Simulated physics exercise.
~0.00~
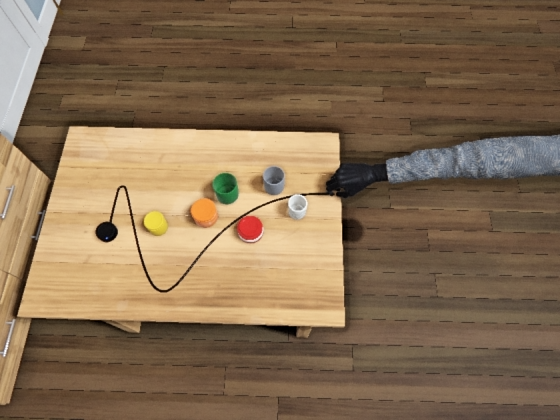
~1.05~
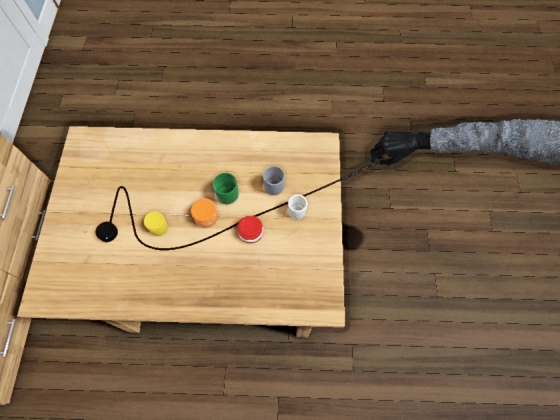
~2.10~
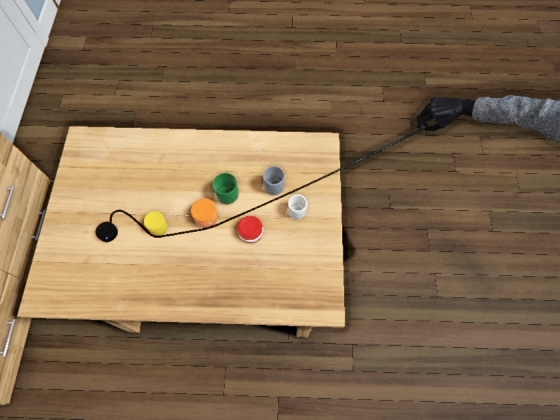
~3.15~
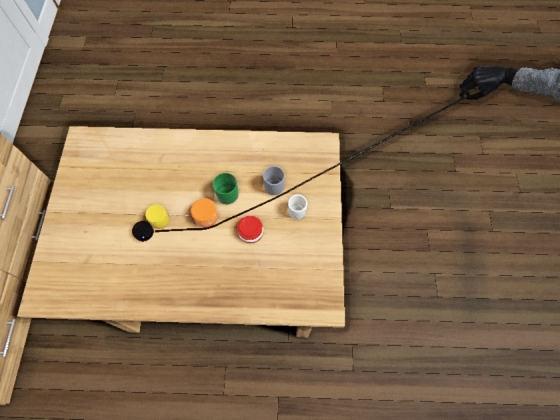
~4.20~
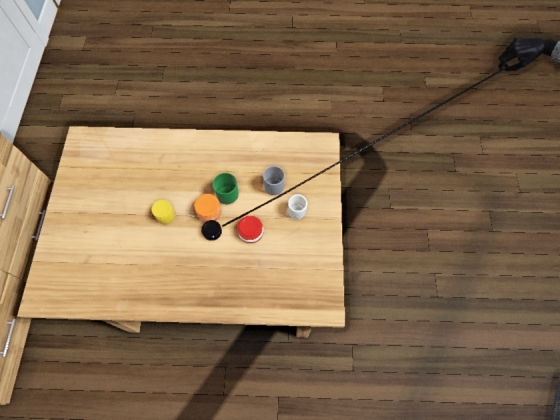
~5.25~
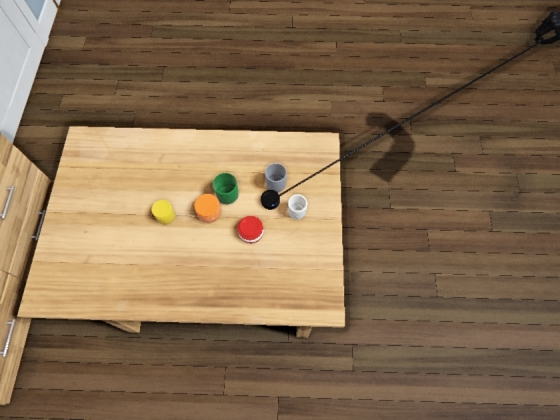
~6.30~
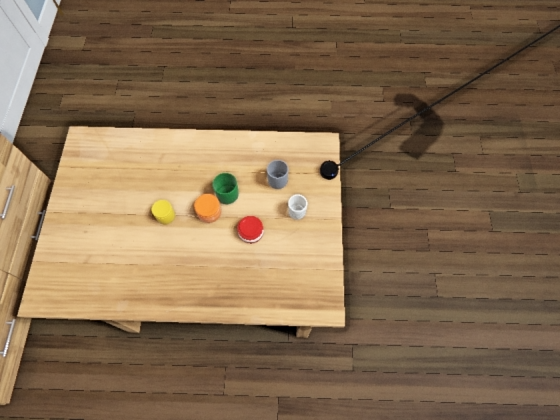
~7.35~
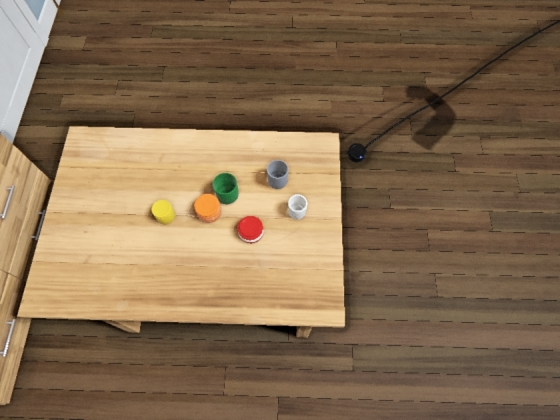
On a wooden table, a gloved hand pulls a black cable rightwards, nudging the yellow tub before its puck slides off.
